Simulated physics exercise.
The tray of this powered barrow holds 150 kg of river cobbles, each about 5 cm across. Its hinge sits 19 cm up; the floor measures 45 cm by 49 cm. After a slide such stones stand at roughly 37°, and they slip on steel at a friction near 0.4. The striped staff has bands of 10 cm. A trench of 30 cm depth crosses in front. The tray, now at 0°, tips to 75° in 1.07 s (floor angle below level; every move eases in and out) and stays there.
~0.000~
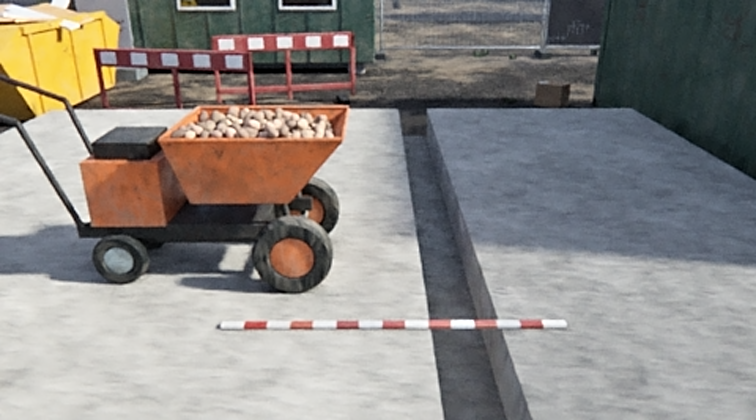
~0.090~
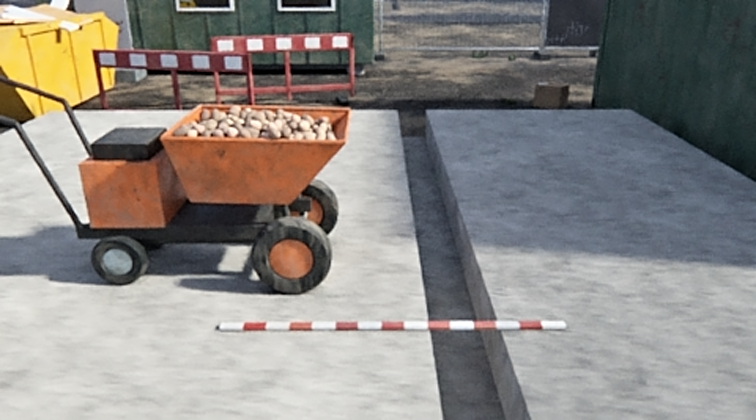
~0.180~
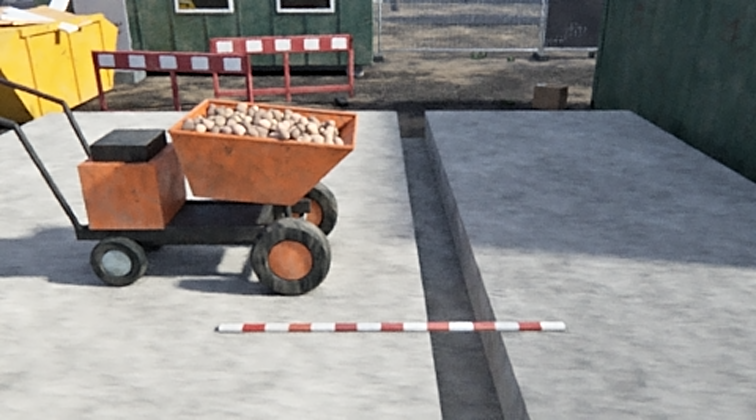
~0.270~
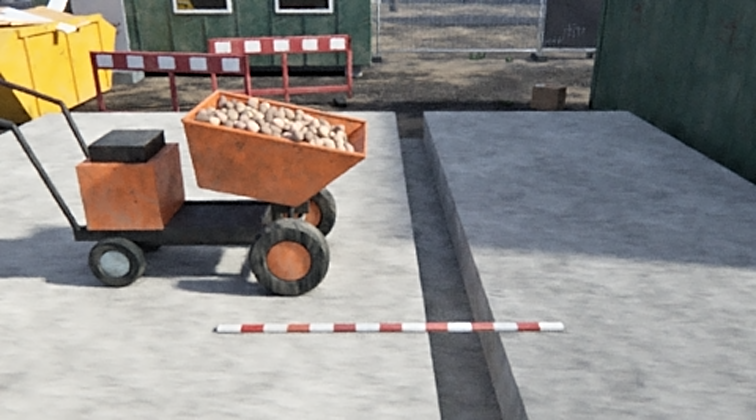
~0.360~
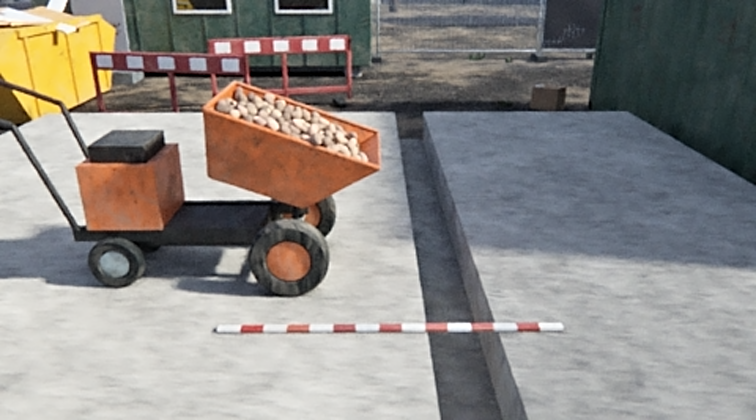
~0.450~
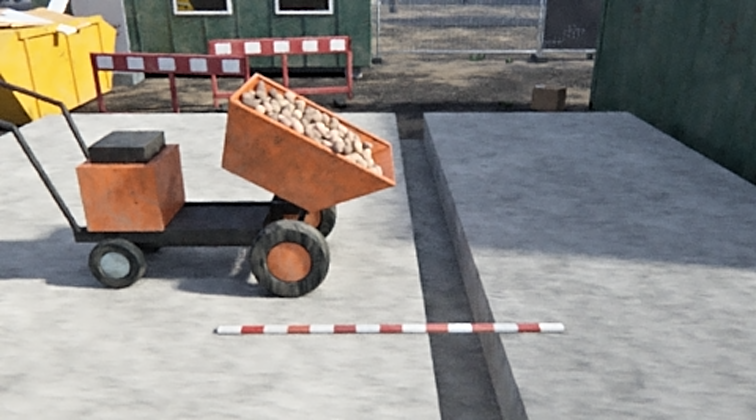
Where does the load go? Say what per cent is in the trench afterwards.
Roughly 94 per cent ends in the trench.
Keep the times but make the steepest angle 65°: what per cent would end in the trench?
Then about 90 per cent.
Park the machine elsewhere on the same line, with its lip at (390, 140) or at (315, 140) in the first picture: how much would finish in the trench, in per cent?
Near 45 per cent from the first place, 80 from the second.
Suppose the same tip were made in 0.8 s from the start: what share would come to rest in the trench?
In that case some 90 per cent.
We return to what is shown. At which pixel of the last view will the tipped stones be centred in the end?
Their middle is at about (447, 295).
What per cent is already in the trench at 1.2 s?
Some 50 per cent.
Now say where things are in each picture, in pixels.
In the first picture, the tray is at 0°, its lip at (342, 140); the top of the load is at (267, 118).
The second picture shows lip at (345, 143), floor tilted 2°, highest stones at (261, 118); the stones move at 0.3 m/s on average.
The third picture shows lip at (353, 148), floor tilted 6°, highest stones at (242, 114); the stones move at 0.5 m/s on average.
The fourth picture shows lip at (365, 157), floor tilted 12°, highest stones at (234, 107); the stones move at 0.7 m/s on average.
The fifth picture shows lip at (380, 169), floor tilted 20°, highest stones at (244, 101); the stones move at 0.8 m/s on average.
In the sixth picture, the tray is at 29°, its lip at (395, 185); the top of the load is at (262, 96); the stones move at 0.9 m/s on average.
After 0.8 s the floor is at 63°; 100 % in the tray; the foremost stones are at (428, 221).
After 1.2 s the floor is at 75°; 48 % in the tray, 49 % in the trench, 3 % past the trench; the foremost stones are at (508, 268).
After 1.5 s the floor is at 75°; 16 % in the tray, 79 % in the trench, 5 % past the trench; the foremost stones are at (582, 275).
After 3.5 s the floor is at 75°; 0 % in the tray, 94 % in the trench, 6 % past the trench; the foremost stones are at (630, 274).
